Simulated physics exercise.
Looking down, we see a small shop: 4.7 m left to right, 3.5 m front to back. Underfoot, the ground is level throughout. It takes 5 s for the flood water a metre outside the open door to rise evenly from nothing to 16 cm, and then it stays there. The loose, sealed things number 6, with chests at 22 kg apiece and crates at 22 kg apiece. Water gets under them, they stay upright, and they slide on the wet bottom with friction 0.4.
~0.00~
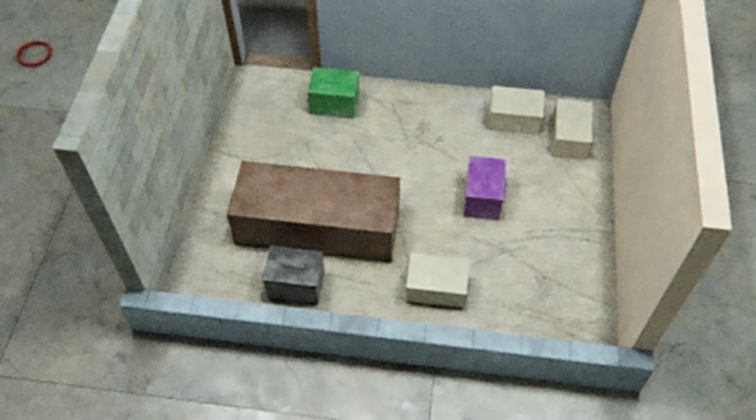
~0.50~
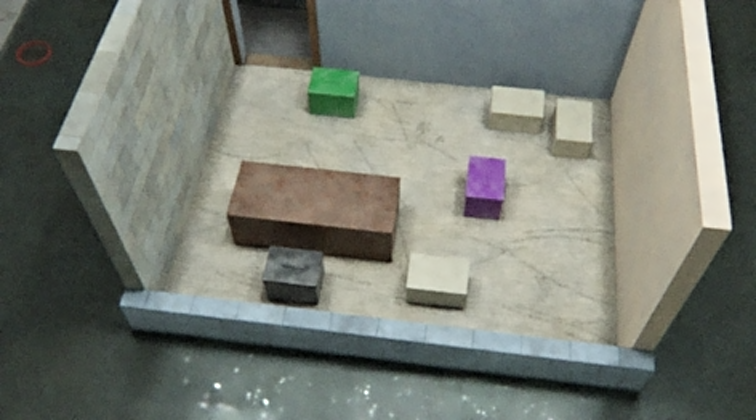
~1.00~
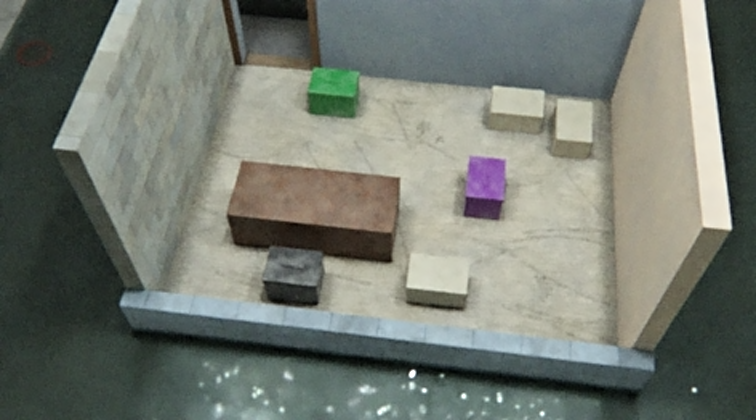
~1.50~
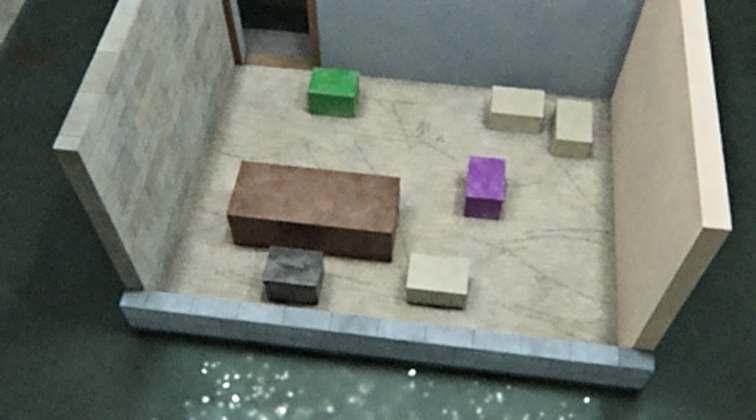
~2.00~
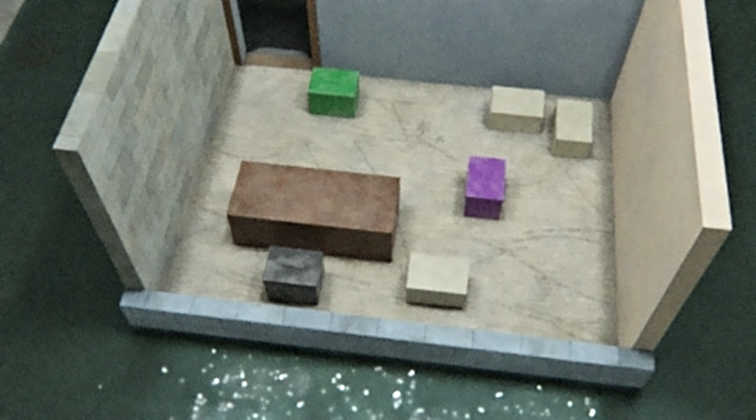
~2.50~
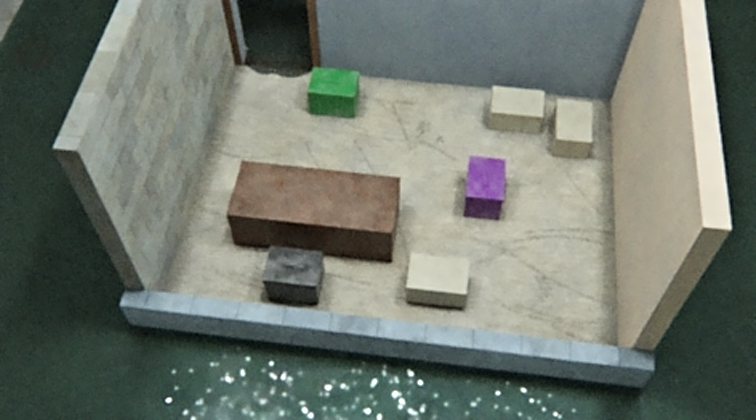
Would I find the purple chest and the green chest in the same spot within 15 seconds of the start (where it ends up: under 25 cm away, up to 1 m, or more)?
By that time the purple chest has not really moved and the green chest has not really moved.
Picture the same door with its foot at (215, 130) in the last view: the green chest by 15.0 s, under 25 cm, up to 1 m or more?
In that case the green chest would have stayed about where it was.
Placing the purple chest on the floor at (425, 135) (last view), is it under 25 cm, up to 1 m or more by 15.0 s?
Outcome - it barely budges.
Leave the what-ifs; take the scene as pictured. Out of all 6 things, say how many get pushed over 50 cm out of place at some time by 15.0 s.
The number is 0.
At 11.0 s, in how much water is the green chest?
About 3 cm.
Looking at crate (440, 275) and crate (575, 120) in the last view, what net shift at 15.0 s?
Respectively 0 and 0 centimetres.
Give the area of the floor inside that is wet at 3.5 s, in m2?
At that time the wet patch spans about 1.0 m2.
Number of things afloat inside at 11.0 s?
At that moment it comes to 0.
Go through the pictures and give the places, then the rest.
In the first picture, the purple chest at (486, 177) rests on the ground; the green chest at (334, 82) rests on the ground; 0.0 m2 under water; 0 of 6 have shifted.
In the second picture, the purple chest at (486, 177) rests on the ground; the green chest at (334, 82) rests on the ground; water covers 0.0 m2; 0 of 6 have shifted.
In the third picture, the purple chest at (486, 177), on the bottom; the green chest at (334, 82), on the bottom; 0.0 m2 under water; 0 of 6 have shifted.
In the fourth picture, the purple chest at (486, 177) rests on the ground; the green chest at (334, 82), on the bottom; 0.0 m2 under water; 0 of 6 have shifted.
In the fifth picture, the purple chest at (486, 177), on the bottom; the green chest at (334, 82) rests on the ground; 0.0 m2 under water; 0 of 6 have shifted.
In the sixth picture, the purple chest at (486, 177) rests on the ground; the green chest at (334, 82) rests on the ground; water covers 0.0 m2; 0 of 6 have shifted.
After 3.5 s the purple chest is near (486, 177), 0.0 m from its start, aground; the green chest is near (334, 82), 0.0 m from its start, aground; 0 afloat.
After 6.8 s the purple chest is near (486, 177), 0.0 m from its start, aground; the green chest is near (334, 82), 0.0 m from its start, aground; 0 afloat.
After 11.0 s the purple chest is near (486, 177), 0.0 m from its start, aground; the green chest is near (334, 82), 0.0 m from its start, aground; 0 afloat.
After 15.0 s the purple chest is near (486, 177), 0.0 m from its start, aground; the green chest is near (334, 82), 0.0 m from its start, aground; 0 afloat.
